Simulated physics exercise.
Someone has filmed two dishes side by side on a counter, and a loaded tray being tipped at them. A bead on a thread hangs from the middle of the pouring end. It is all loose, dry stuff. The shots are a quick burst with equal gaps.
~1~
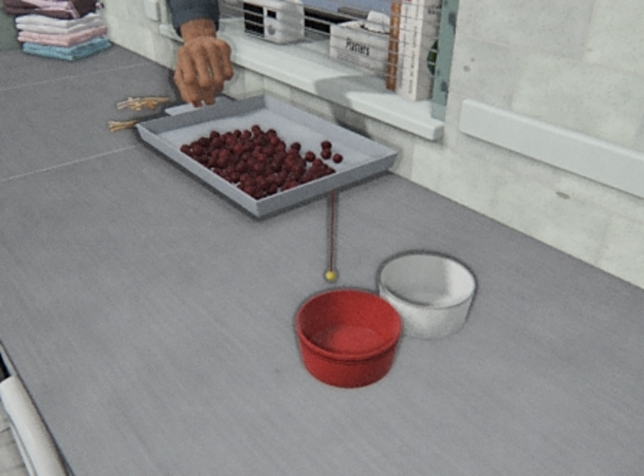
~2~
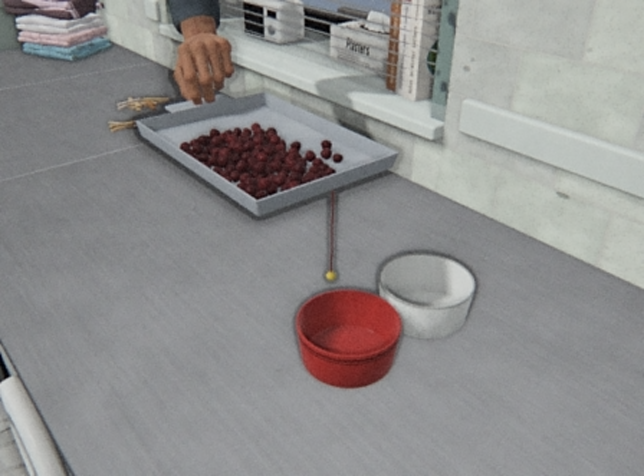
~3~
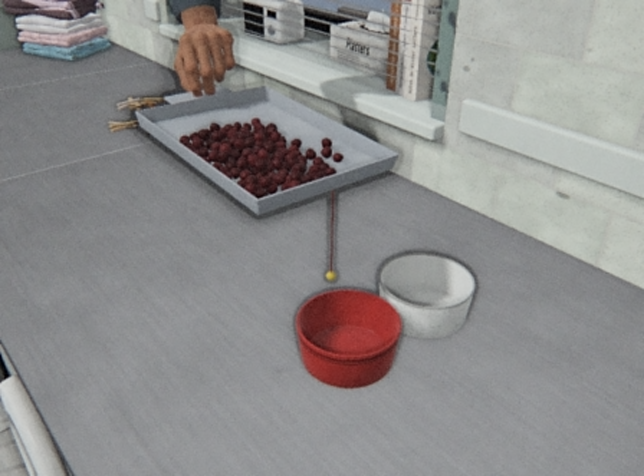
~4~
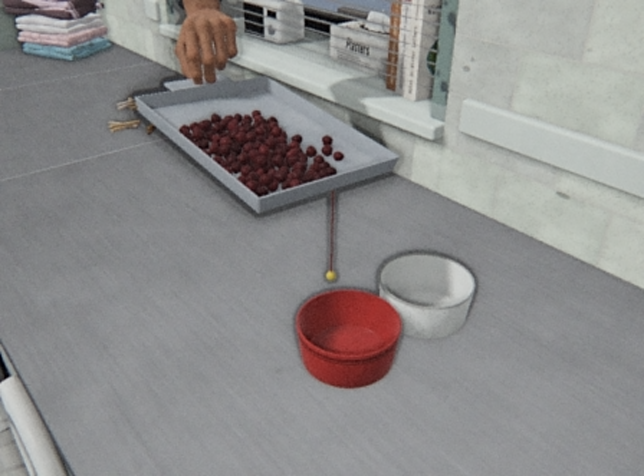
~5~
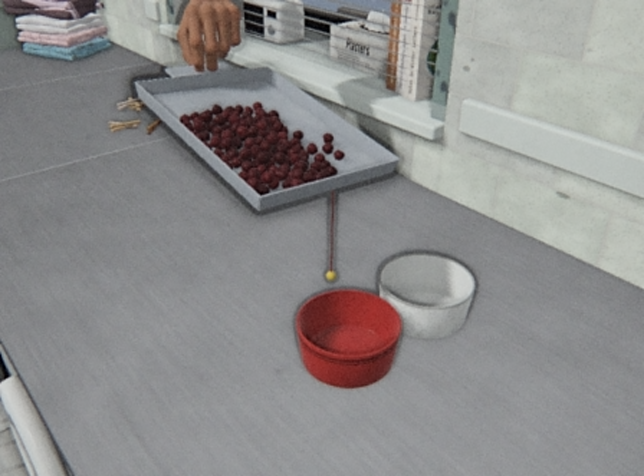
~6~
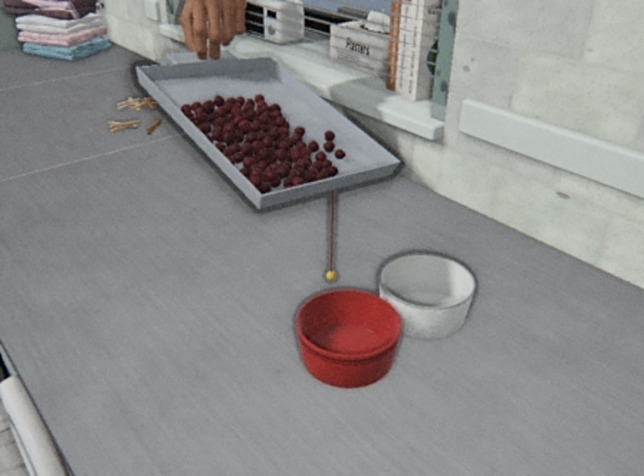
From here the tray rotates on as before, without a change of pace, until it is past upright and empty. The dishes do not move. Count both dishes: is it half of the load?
In the dishes lies more than half of it.
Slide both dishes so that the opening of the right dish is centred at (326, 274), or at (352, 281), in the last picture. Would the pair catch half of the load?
The first try: Under half. The second: Less than half.
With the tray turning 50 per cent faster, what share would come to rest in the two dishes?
It comes to 70 per cent or so.
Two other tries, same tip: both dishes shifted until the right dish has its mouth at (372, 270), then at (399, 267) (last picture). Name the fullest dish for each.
One: The right-hand dish. Two: The right-hand dish.
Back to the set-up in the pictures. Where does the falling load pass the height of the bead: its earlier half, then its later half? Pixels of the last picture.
The first part at (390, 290); the rest at (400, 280).
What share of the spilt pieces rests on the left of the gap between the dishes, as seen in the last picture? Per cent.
It comes to 40 per cent or so.
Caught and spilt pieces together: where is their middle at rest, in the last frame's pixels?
At about (405, 320).
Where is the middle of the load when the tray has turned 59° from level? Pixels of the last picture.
Near (331, 148).
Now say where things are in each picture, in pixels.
The first picture shows corners of the pouring end (258, 199) and (393, 152), level; middle of the load (256, 158), dried cherries; left dish (384, 363); right dish (461, 316); bead on its thread (331, 276).
The second picture shows corners of the pouring end (258, 199) and (394, 152), level; middle of the load (256, 157).
The third picture shows corners of the pouring end (258, 198) and (394, 154), tipped barely, lowest at the right corner; middle of the load (257, 153).
The fourth picture shows corners of the pouring end (260, 196) and (395, 156), tipped a little, lowest at the right corner; middle of the load (258, 148).
The fifth picture shows corners of the pouring end (261, 194) and (395, 158), tipped a little, lowest at the right corner; middle of the load (259, 143).
The sixth picture shows corners of the pouring end (263, 193) and (396, 160), tipped clearly, lowest at the right corner; middle of the load (261, 138); left dish (384, 363); right dish (461, 316).
Just after the last frame, tray tipped steeply; almost all on the tray; just a few in the right dish; about a tenth in the air.
A moment on, tray tipped right over; the larger part on the tray; just a few in the left dish; about a tenth in the right dish; just a few outside both; just a few in the air.
Further on, tray tipped past a quarter turn; roughly a third in the left dish; roughly a third in the right dish; roughly a quarter outside both; just a few in the air.
When it is over, tray tipped past a quarter turn; roughly a third in the left dish; roughly a third in the right dish; roughly a quarter outside both; just a few in the air.
